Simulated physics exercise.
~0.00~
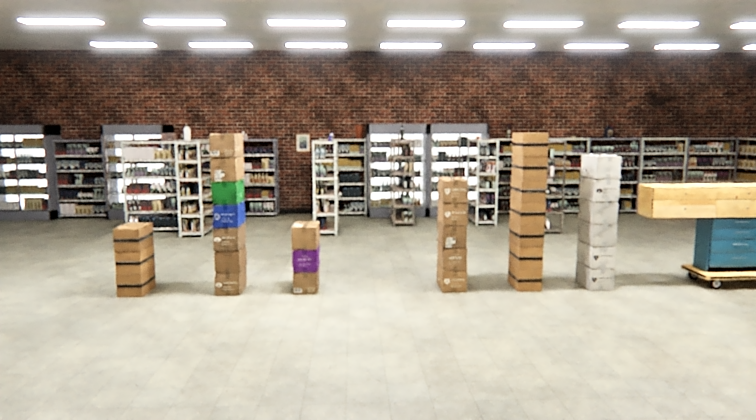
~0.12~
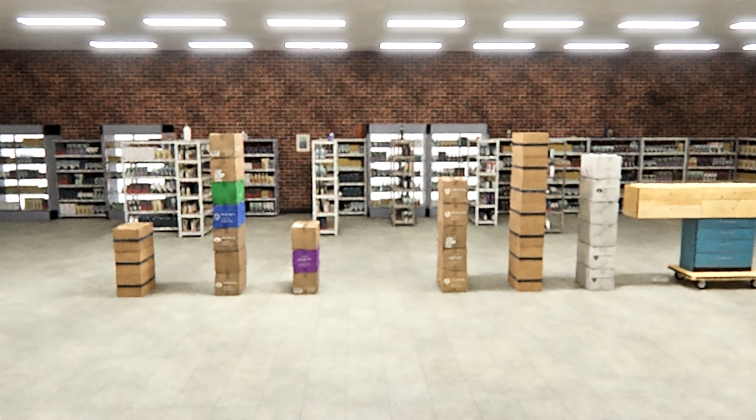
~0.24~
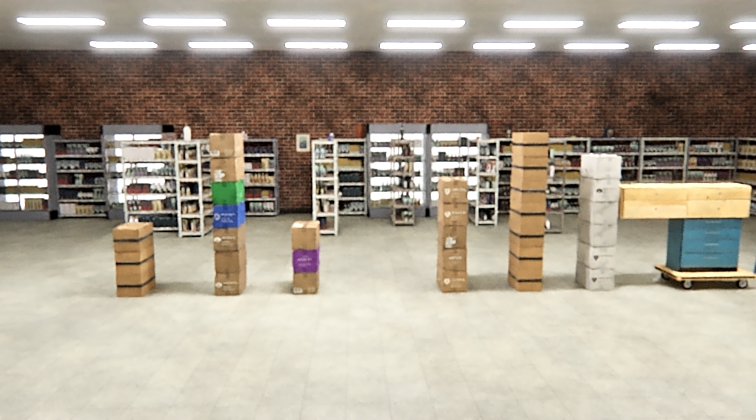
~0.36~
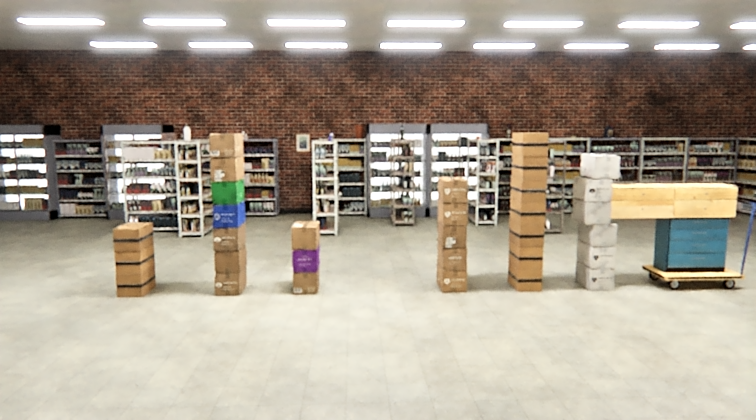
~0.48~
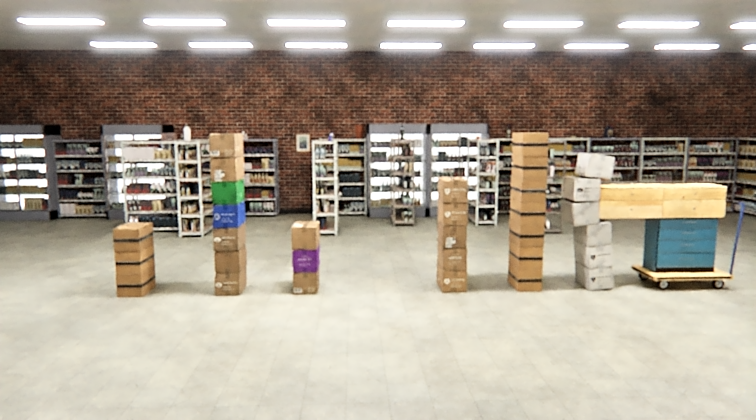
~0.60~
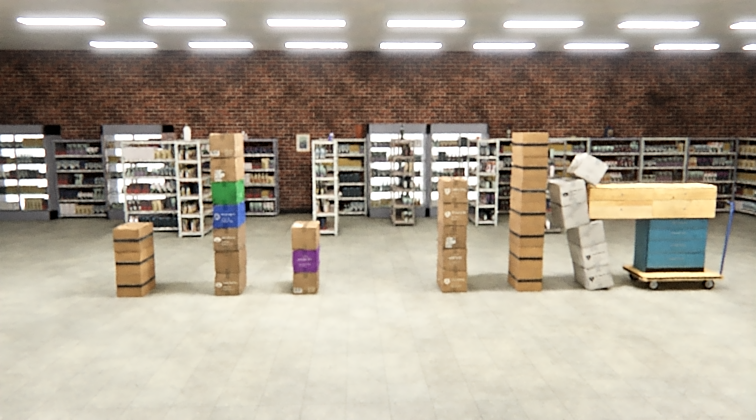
We see a cart carrying blue drawers and a long wooden block roll left, unattended, toward a row of carton stacks, then push into the pale stack, whose upper boxes lean left while the other stacks stay still.
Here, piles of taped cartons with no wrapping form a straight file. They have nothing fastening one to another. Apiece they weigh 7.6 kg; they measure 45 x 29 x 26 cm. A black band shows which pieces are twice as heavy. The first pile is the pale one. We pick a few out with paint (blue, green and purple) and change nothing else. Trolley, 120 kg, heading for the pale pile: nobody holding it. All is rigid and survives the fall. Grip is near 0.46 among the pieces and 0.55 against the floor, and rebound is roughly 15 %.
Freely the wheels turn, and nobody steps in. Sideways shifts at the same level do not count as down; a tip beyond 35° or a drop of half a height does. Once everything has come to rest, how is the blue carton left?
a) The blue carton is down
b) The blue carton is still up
The blue carton is still up (b).
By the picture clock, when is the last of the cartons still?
That comes at about 4.5 s.
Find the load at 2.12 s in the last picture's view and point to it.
(550, 197) or so.
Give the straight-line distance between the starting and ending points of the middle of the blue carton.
Distance start to end: Approx. 5 cm.
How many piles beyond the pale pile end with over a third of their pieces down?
3 in all.
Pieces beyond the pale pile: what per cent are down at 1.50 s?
By then 0 %.
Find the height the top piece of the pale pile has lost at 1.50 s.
10 cm.
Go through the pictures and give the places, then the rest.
In the first picture (places mark the middle of the side facing us), load (659, 196) 43 cm short; blue carton (225, 217); purple carton (305, 261); green carton (224, 193); the rest undisturbed.
Load (644, 196) 25 cm short; blue carton (225, 217), in the second picture.
Load (629, 196) 8 cm short; blue carton (225, 217), in the third picture.
Load (616, 197) 8 cm in; blue carton (225, 217), in the fourth picture.
Load (605, 197) 21 cm in, top of the pale pile leaning 8°; blue carton (225, 217); the rest undisturbed, in the fifth picture.
Load (594, 197) 33 cm in, top of the pale pile leaning 30°; blue carton (225, 217); green carton (224, 193); purple carton (305, 261); the rest undisturbed, in the sixth picture.
After 1.50 s, 5 of the pale pile down; none of the 25 other cartons down, 7 disturbed; blue carton unmoved.
After 2.12 s, 6 of the pale pile down; 12 of the 25 other cartons down; blue carton unmoved.
At rest (4.5 s), 6 of the pale pile down; 14 of the 25 other cartons down; blue carton shifted 28 mm; purple carton 26 cm lower; green carton shifted 27 mm. As the last picture would show them, middles, blue carton near (227, 214), purple carton near (257, 278).
